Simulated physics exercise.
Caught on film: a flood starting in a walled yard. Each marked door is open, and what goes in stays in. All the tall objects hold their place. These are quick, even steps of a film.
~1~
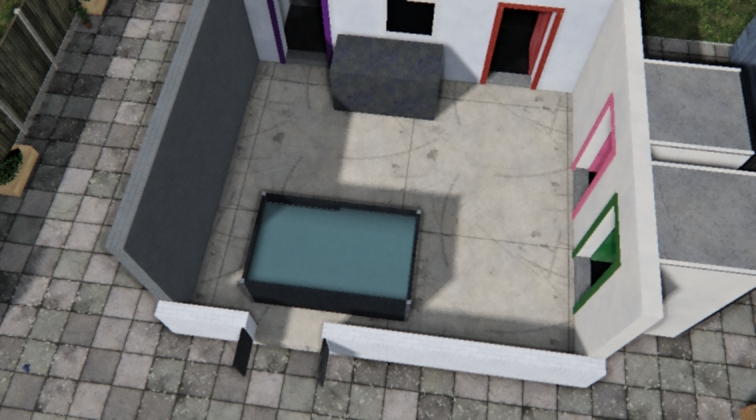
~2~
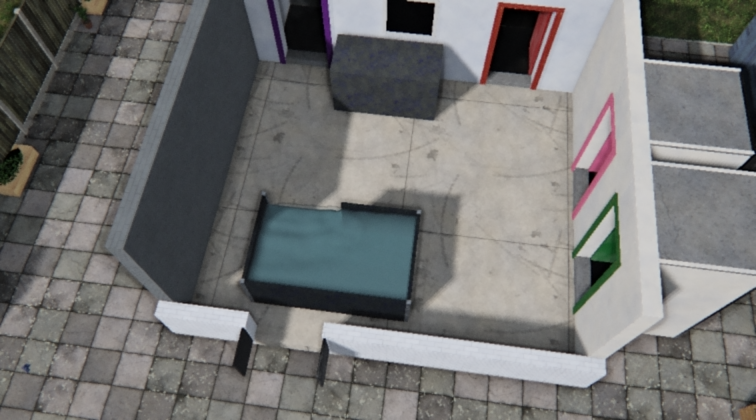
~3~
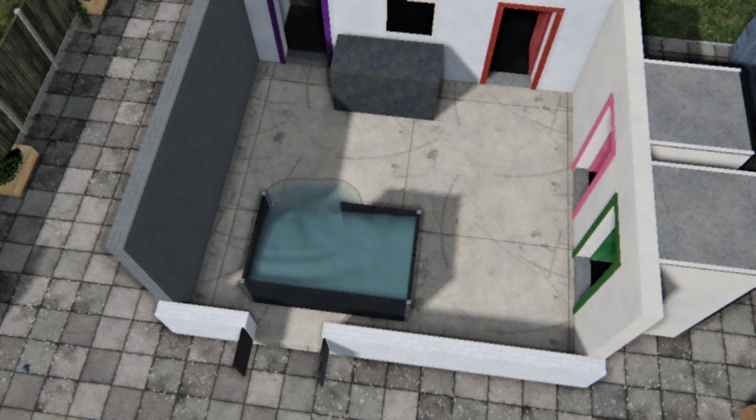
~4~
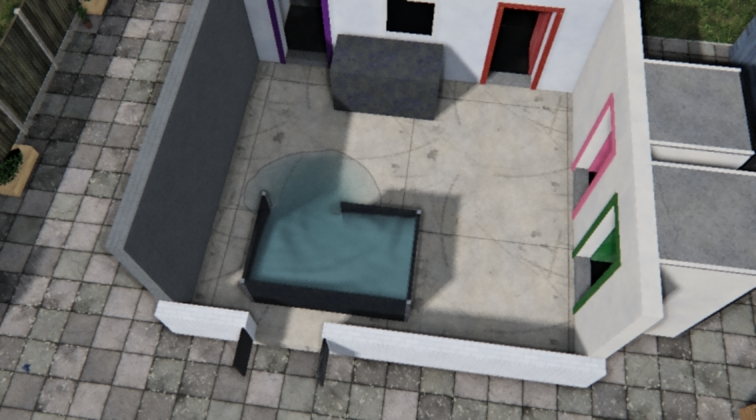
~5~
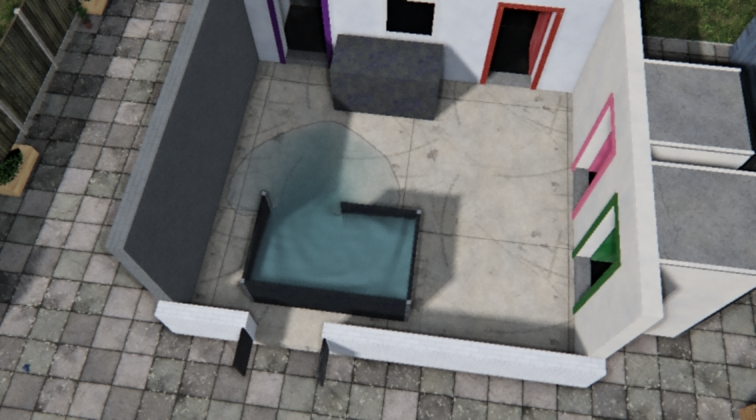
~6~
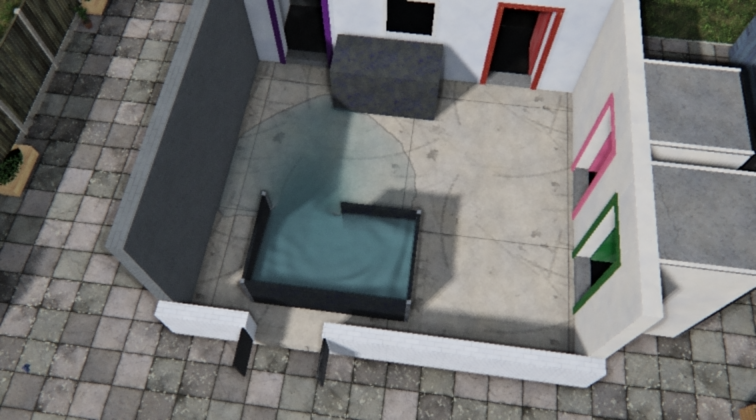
The clip opens on a walled yard seen from above, with a still, full water tank and a dark block behind it. Part of the tank's far side opens, and water pours through the gap, fanning across the pale floor in a widening, rounded sheet that spreads toward the block.
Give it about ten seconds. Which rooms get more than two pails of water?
One by one: The pink door stays under that; the purple door takes more than that; the green door stays under that; the red door stays under that.
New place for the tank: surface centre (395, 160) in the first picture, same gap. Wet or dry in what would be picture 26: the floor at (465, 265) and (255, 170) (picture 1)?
As listed: Dry, wet.
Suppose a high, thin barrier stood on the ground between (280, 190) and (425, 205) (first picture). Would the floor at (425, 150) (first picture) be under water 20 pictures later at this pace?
At that place: Dry.
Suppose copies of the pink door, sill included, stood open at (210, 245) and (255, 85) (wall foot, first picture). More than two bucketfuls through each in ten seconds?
One after the other: Lets less in, floods.
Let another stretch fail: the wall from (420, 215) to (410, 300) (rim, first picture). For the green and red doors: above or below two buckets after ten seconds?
In short: Green door is over, red door lets more in.
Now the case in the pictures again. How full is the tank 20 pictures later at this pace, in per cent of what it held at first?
Near 30 in a hundred.
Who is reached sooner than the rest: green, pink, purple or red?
It is the door marked purple.
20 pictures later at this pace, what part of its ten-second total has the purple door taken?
I make it 80 per cent.
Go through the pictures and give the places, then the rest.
The water tank at (333, 248) is whole and still, in the first frame.
The front is at a hidden place, out from the gap on the water tank's far side, in the second frame.
Water pours out on the water tank's far side and has run to (348, 189), in the third frame.
The front is at (335, 154), out from the gap on the water tank's far side, in the fourth frame.
Water pours out on the water tank's far side and has run to (334, 125), in the fifth frame.
The front is at (322, 98), out from the gap on the water tank's far side, in the sixth frame.
A moment on, water covers 35 % of the floor; the pink door not reached, the purple door over two buckets in, the green door not reached, the red door not reached.
Next, water covers 45 % of the floor; the pink door not reached, the purple door far over two buckets in, the green door not reached, the red door wet at the sill, nothing in.
Then, water covers 65 % of the floor; the pink door wet at the sill, nothing in, the purple door far over two buckets in, the green door not reached, the red door wet at the sill, nothing in.
Later, water covers 85 % of the floor; the pink door wet at the sill, nothing in, the purple door far over two buckets in, the green door wet at the sill, nothing in, the red door wet at the sill, nothing in.
In the end, water covers 95 % of the floor; the pink door wet at the sill, nothing in, the purple door far over two buckets in, the green door wet at the sill, nothing in, the red door wet at the sill, nothing in.
